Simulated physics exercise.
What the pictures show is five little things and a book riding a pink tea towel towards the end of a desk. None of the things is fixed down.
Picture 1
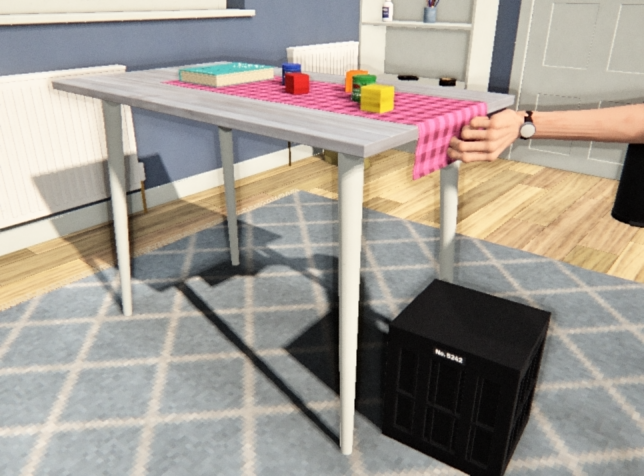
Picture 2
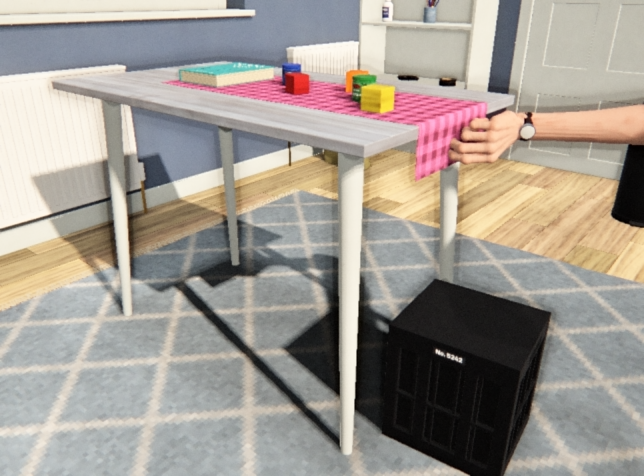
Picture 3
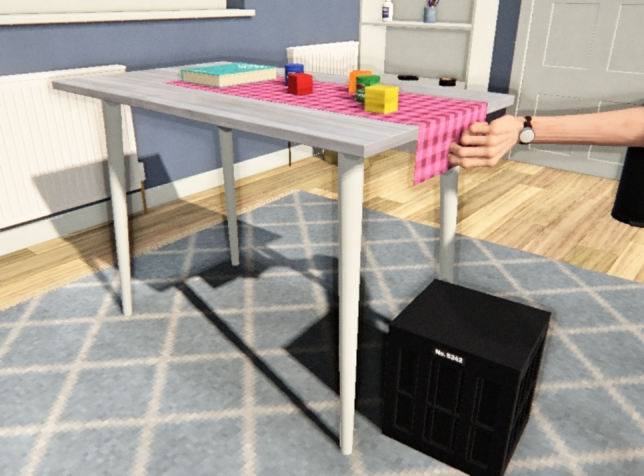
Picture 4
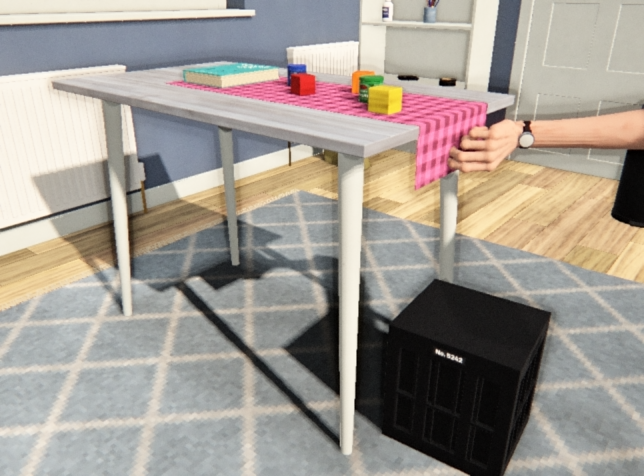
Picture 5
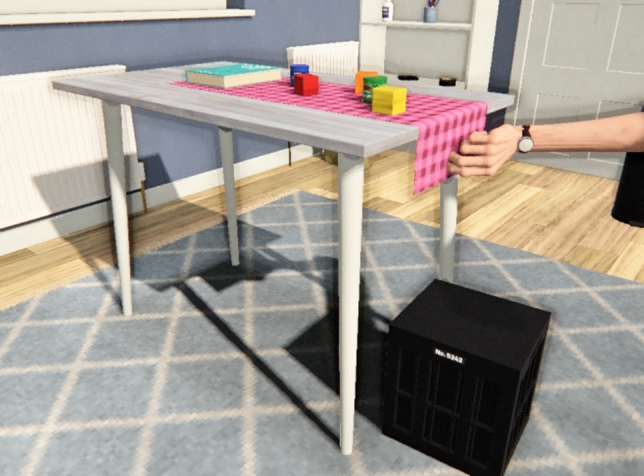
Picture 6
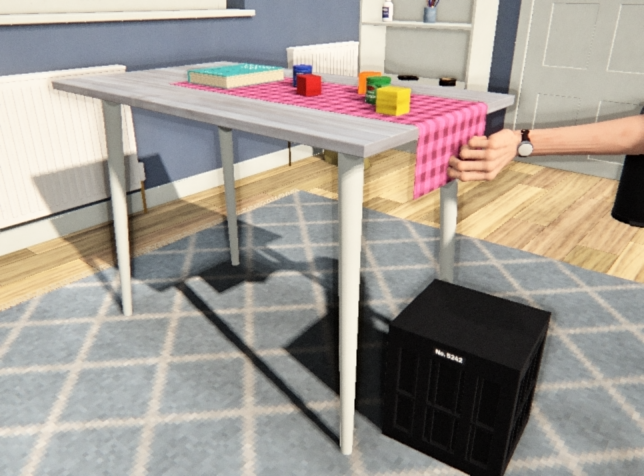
A hand with a wristwatch grips the hanging end of a pink checked cloth at the right end of a pale grey table, seen from slightly above in a blue-walled room. A teal-topped book and small blue, red, orange, green and yellow objects sit along it, with a black crate on the patterned rug below. The hand draws the cloth slowly down, and everything on it slides slightly right while the camera stays still.
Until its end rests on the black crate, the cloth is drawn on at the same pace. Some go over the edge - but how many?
Watching it, the fallen ones add up to three, no more.
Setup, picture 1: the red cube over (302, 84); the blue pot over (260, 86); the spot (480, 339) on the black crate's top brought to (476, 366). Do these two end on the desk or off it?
The red cube stays put; the blue pot stays put.
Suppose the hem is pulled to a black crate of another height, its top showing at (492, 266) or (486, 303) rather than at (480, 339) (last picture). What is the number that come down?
That would be 1 and 2.
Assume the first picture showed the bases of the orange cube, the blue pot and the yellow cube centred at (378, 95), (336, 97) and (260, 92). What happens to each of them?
For the orange cube it's falling, for the blue pot it's falling, for the yellow cube it's staying.
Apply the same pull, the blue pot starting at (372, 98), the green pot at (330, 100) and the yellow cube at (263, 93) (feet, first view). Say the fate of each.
The blue pot goes over; the green pot falls; the yellow cube does not fall.
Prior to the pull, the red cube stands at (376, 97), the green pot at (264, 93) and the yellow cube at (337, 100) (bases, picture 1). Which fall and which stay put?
As for the red cube, it goes off; the green pot stays aboard; the yellow cube goes off.
Soon after, hem near (445, 248); yellow cube gone.
Then, hem near (442, 286); yellow cube and green pot gone.
At rest, hem on the crate; yellow cube, green pot and orange cube gone. The count of fallen things is three.
